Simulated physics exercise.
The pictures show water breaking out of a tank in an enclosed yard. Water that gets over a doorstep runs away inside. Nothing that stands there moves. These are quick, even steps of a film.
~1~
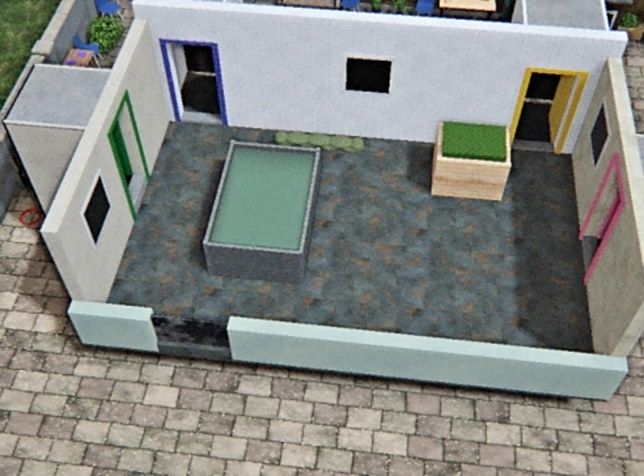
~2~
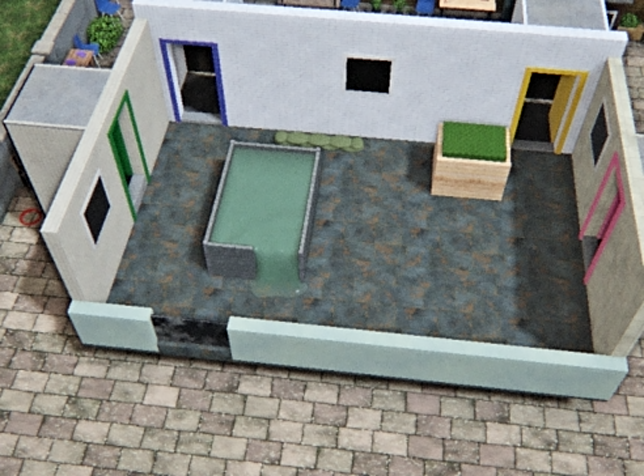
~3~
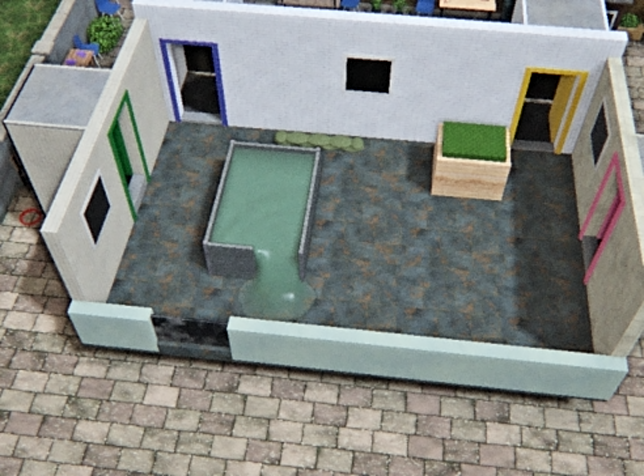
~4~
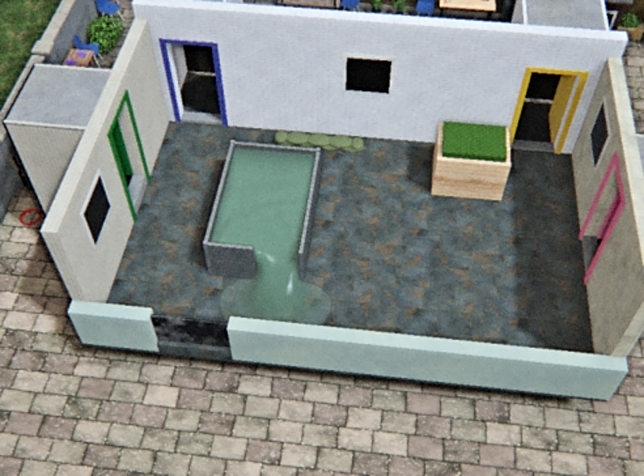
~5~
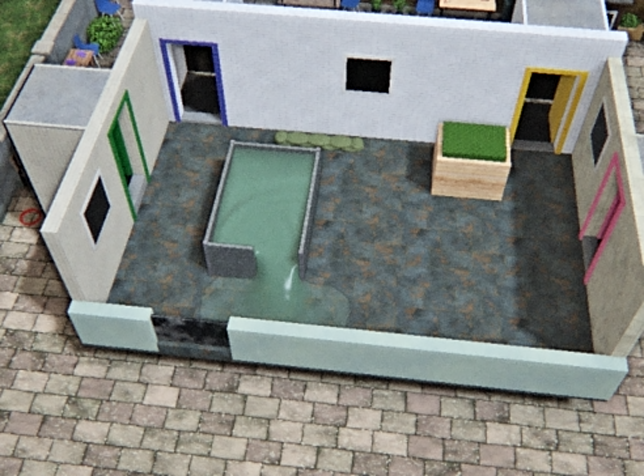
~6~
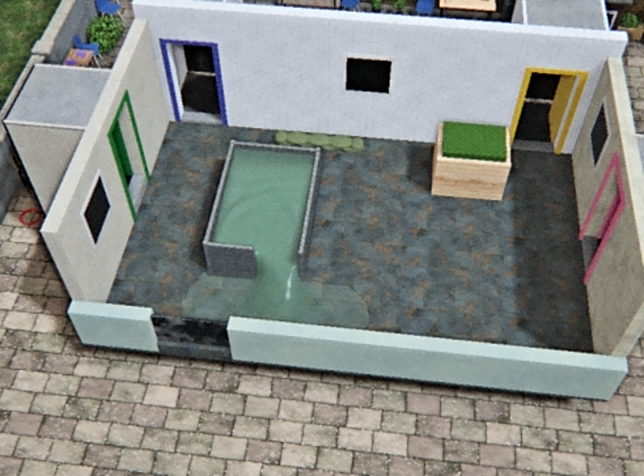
Walled yard with a grey tank of green water, the water pouring out through a front gap and spreading across the dark floor.
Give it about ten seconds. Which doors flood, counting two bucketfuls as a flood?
In the end: The pink door holds within the limit; the blue door floods; the yellow door floods; the green door holds within the limit.
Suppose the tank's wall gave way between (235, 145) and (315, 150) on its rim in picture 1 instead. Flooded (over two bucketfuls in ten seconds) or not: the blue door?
My reading: The blue door is over.
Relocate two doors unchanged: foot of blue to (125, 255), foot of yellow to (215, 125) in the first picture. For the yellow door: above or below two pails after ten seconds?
In short: Yellow floods.
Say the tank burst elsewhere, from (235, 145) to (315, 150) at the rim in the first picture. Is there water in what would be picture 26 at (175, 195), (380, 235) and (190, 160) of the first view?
As listed: Awash, under water, wet.
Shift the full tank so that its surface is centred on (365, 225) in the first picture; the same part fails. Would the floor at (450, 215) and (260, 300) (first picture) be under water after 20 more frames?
In that order: Clear, covered.
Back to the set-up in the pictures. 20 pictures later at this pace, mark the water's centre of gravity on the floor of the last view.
Close to (293, 261).
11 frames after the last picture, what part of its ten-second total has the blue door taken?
Close to 0 %.
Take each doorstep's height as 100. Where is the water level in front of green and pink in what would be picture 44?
Roughly 30 per cent, then 60 per cent.
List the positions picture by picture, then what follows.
The first frame shows still water in the tank at (265, 197).
In the second frame, water pours out at (278, 269) and has run to (304, 288).
In the third frame, the front is at (258, 318), out from the gap at (278, 271).
In the fourth frame, the front is at a hidden place, out from the gap at (278, 271).
In the fifth frame, the front is at a hidden place, out from the gap at (278, 271).
In the sixth frame, water pours out at (278, 271) and has run to a hidden place.
A moment on, water covers 15 % of the floor; the pink door not reached, the blue door not reached, the yellow door not reached, the green door not reached.
Next, water covers 35 % of the floor; the pink door not reached, the blue door not reached, the yellow door not reached, the green door not reached.
Then, water covers 60 % of the floor; the pink door wet at the sill, nothing in, the blue door wet at the sill, nothing in, the yellow door not reached, the green door wet at the sill, nothing in.
Later, water covers 75 % of the floor; the pink door wet at the sill, nothing in, the blue door over two buckets in, the yellow door over two buckets in, the green door wet at the sill, nothing in.
In the end, water covers 95 % of the floor; the pink door wet at the sill, nothing in, the blue door far over two buckets in, the yellow door far over two buckets in, the green door wet at the sill, nothing in.
